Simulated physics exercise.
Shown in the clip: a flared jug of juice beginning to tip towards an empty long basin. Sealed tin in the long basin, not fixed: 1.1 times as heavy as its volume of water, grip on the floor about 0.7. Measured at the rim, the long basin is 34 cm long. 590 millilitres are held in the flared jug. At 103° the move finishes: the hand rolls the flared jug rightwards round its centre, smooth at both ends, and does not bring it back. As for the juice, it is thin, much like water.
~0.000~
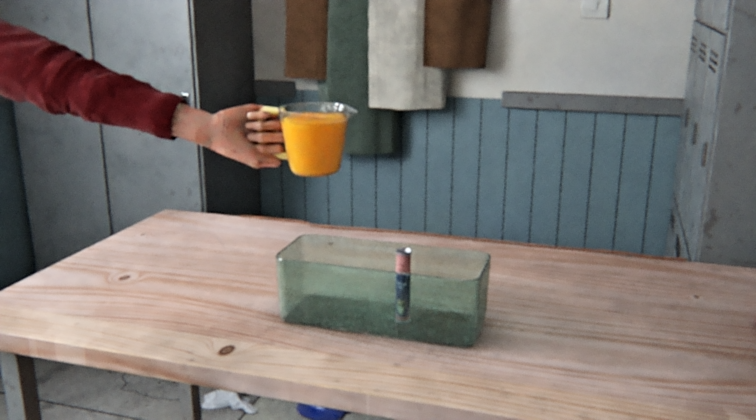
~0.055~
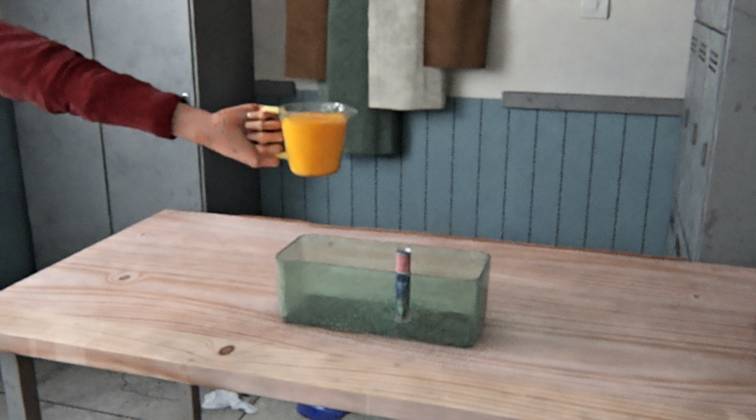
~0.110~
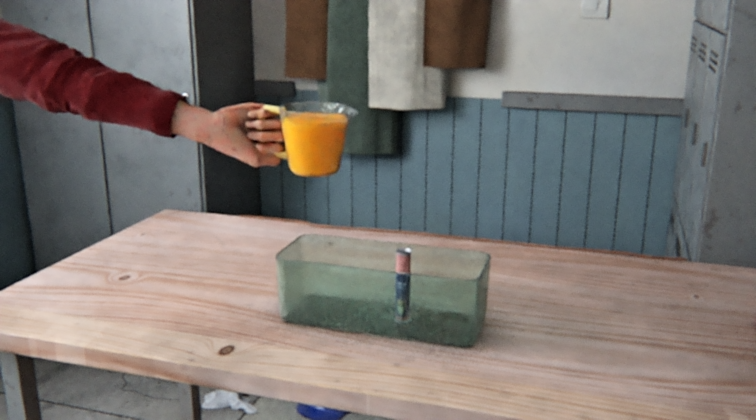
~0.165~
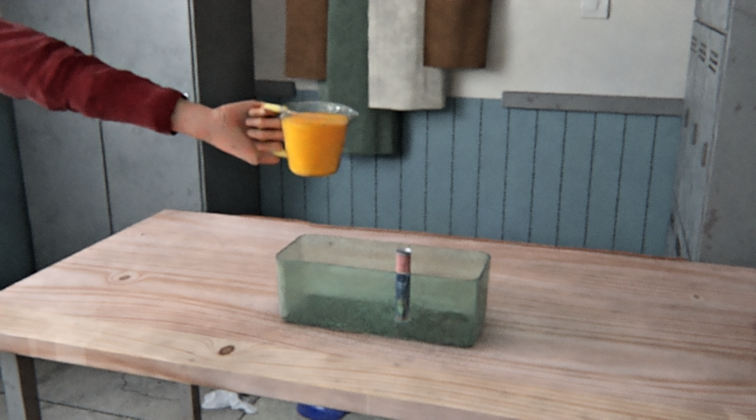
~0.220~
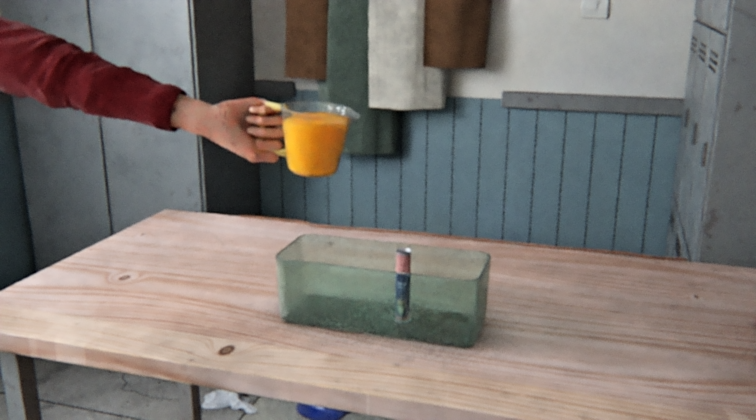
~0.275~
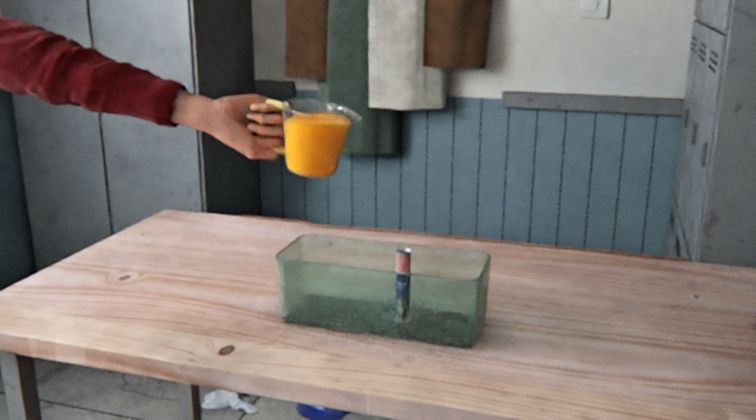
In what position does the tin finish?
It finishes knocked over.
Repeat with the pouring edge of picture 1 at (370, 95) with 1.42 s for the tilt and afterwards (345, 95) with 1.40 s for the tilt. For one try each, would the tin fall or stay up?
Trial 1 - tin tips; trial 2 - tin tips.
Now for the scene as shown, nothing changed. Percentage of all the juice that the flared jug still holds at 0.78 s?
I'd put it near 74 percent.
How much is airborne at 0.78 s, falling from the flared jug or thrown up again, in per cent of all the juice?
Some 20 % is the figure.
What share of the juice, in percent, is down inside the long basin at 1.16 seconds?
Near 60 in a hundred.
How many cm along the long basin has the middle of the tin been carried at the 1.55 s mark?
Near 7 cm.
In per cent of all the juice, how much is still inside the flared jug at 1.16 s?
I reckon near 18 per cent still sits there.
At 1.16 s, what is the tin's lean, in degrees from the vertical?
I'd say it is close to 10 degrees off upright.
After 0.78 s the tilt is 57° and 75 per cent is still to pour; the tin stands where it began.
After 1.16 s the tilt is 92° and 18 per cent is still to pour; the tin leans 9°.
After 1.55 s the tilt is 103° and 0 per cent is still to pour; the tin lies on its side.
After 1.97 s the tilt is 103° and 0 per cent is still to pour; the tin lies on its side.
In the end the tin lies on its side.
